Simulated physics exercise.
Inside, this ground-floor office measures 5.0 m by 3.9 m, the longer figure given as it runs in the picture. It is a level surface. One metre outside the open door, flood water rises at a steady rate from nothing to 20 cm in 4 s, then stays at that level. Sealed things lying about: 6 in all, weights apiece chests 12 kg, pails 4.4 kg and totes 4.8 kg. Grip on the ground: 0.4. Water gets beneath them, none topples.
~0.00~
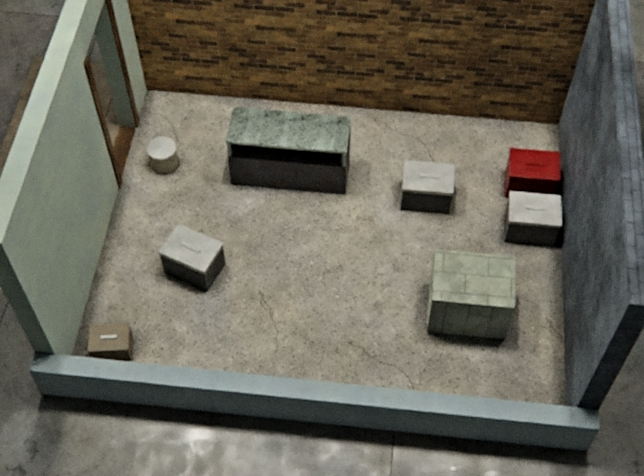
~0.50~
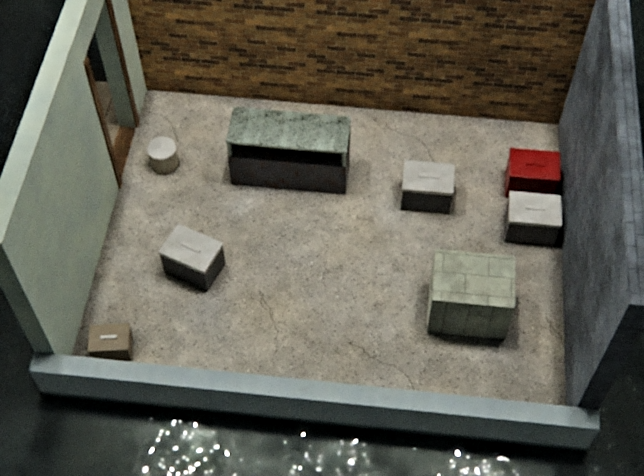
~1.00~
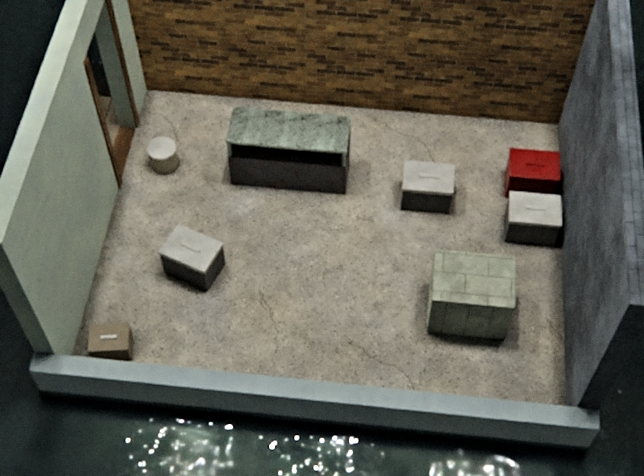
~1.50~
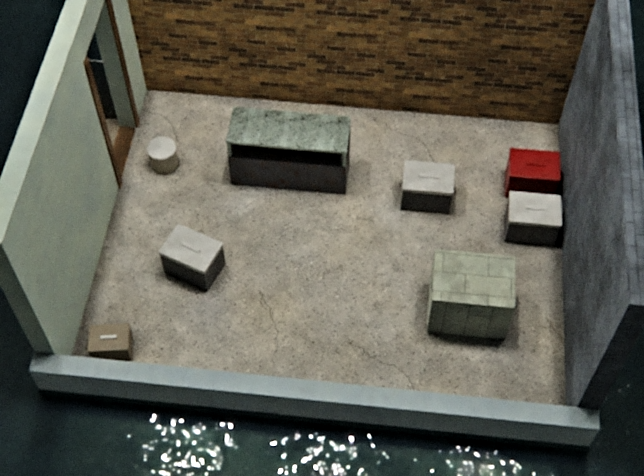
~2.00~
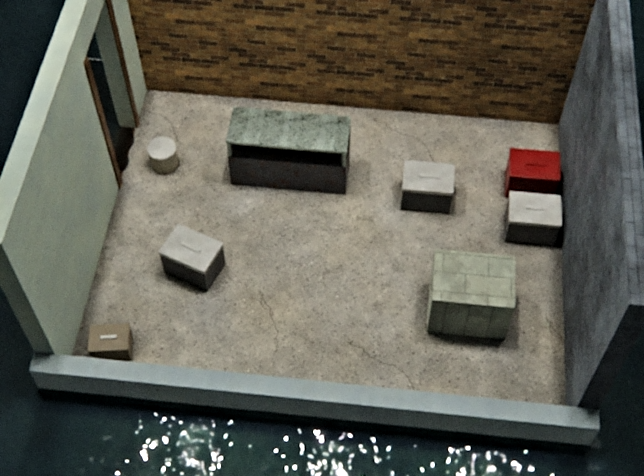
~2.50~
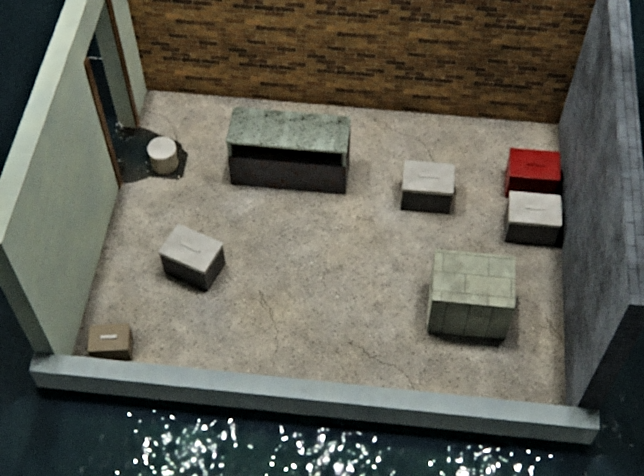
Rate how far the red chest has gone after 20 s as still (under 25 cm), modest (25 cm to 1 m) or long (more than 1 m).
Long.
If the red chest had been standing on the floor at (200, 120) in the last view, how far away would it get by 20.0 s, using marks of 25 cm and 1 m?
By then it winds up well off.
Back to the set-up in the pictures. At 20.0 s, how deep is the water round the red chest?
I'd say around 11 cm.
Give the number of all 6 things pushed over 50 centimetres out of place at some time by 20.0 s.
It works out to 5.
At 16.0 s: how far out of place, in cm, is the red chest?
150 cm, give or take.
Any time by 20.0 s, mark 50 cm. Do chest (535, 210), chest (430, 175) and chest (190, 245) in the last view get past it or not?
Going one by one, I get above, above and within.
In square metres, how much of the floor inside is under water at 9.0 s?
My estimate is roughly 17 m2.
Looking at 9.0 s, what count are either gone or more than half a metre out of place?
I count 1.
After 4.0 s the red chest is near (535, 164), 0.0 m from its start, aground; 0 afloat.
After 9.0 s the red chest is near (538, 179), 0.2 m from its start, afloat; 1 afloat.
After 16.0 s the red chest is near (387, 185), 1.7 m from its start, afloat; 6 afloat.
After 20.0 s the red chest is near (393, 132), 1.6 m from its start, afloat; 6 afloat.
